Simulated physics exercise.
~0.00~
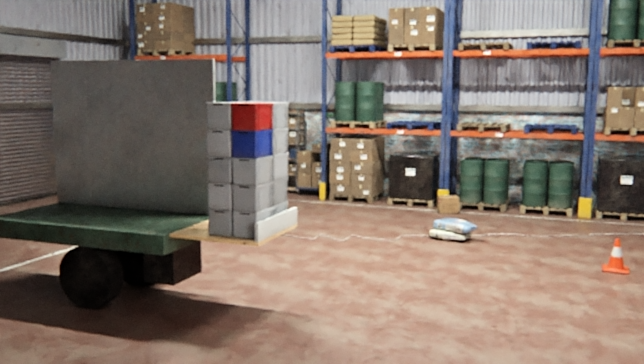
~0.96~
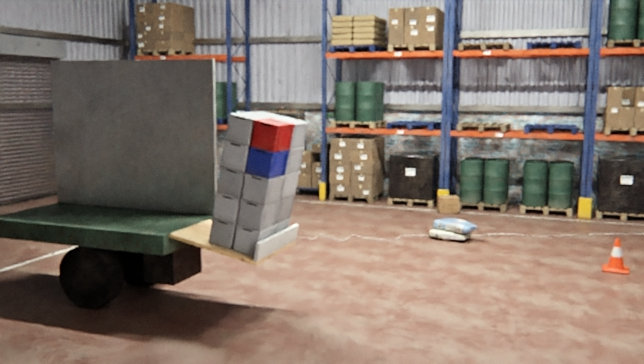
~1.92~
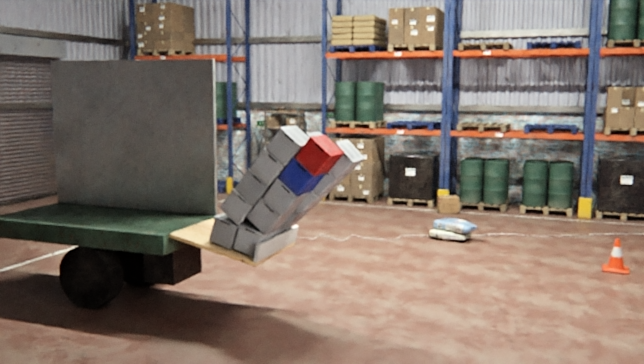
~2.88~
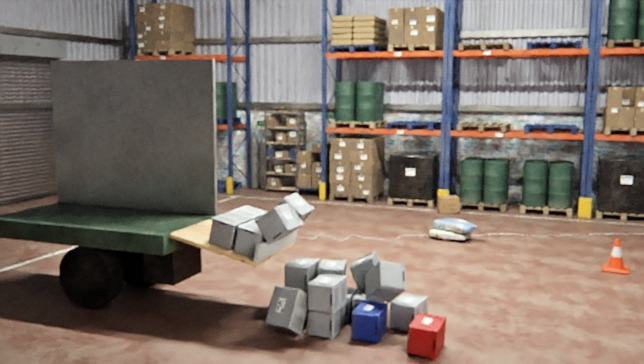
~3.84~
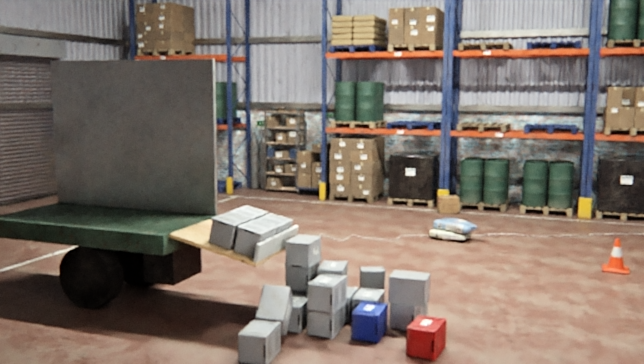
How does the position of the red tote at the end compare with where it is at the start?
At the start the red tote sits at the top of the stack on the tail lift. At the end it lies on the warehouse floor, lower down and farther to the right.
